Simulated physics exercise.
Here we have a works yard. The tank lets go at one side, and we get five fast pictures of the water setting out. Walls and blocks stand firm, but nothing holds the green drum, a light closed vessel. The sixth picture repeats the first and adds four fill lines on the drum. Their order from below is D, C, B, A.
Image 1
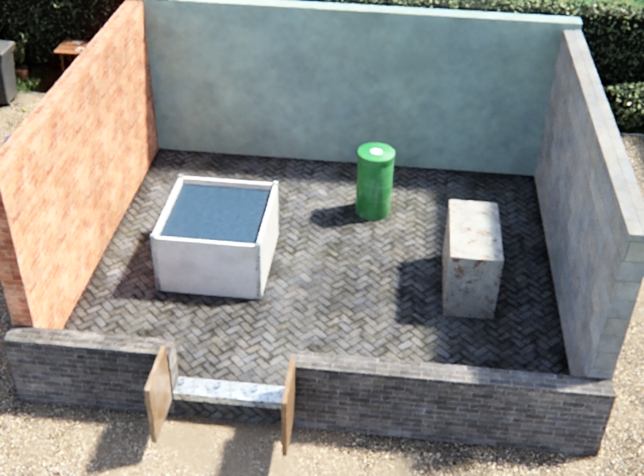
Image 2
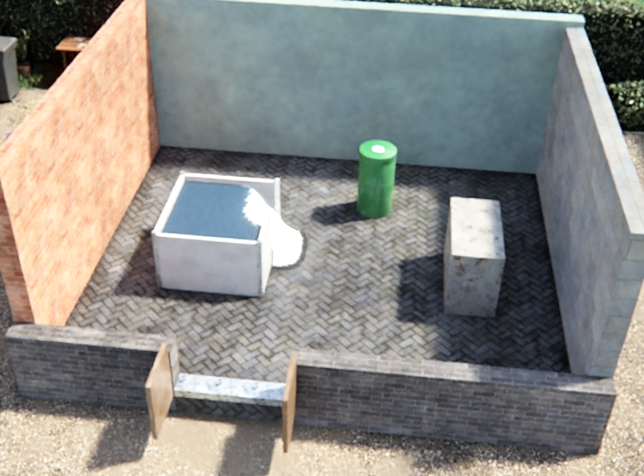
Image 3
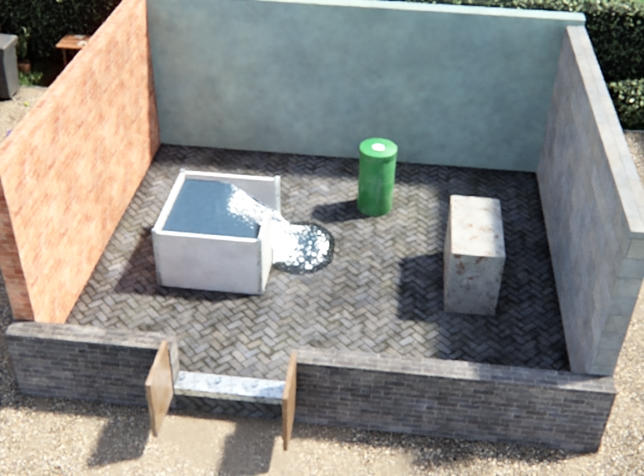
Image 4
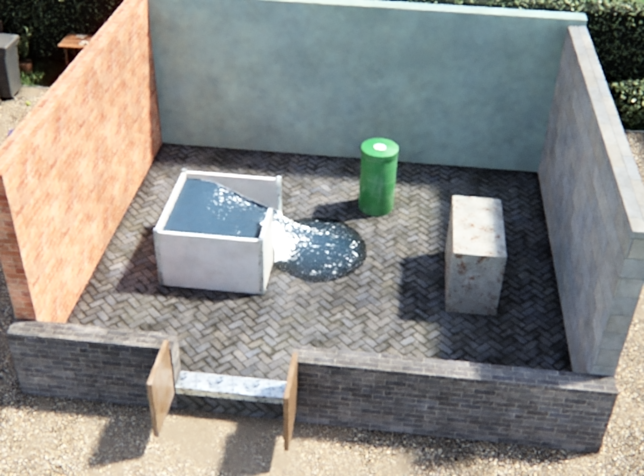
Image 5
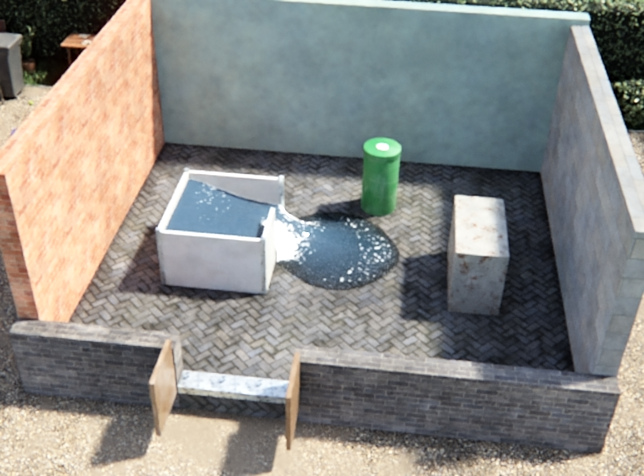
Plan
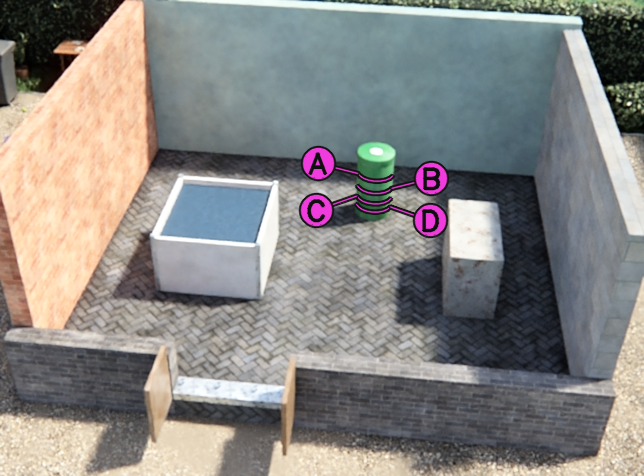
White tank of water in a walled yard gushing from its right side, a dark puddle spreading across the paving.
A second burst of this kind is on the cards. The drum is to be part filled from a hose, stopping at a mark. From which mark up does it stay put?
It is C.
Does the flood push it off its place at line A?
No, that is safe.
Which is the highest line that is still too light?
It is D.
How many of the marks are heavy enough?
Three of the four.
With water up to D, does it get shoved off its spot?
Yes.
On the marked copy, A at (374, 181); B at (373, 193); C at (373, 203); D at (372, 212); from the bottom up D, C, B, A.
Choosing A, it does not move.
Choosing B, it does not move.
Choosing C, it does not move.
Choosing D, it is pushed about its own width away.
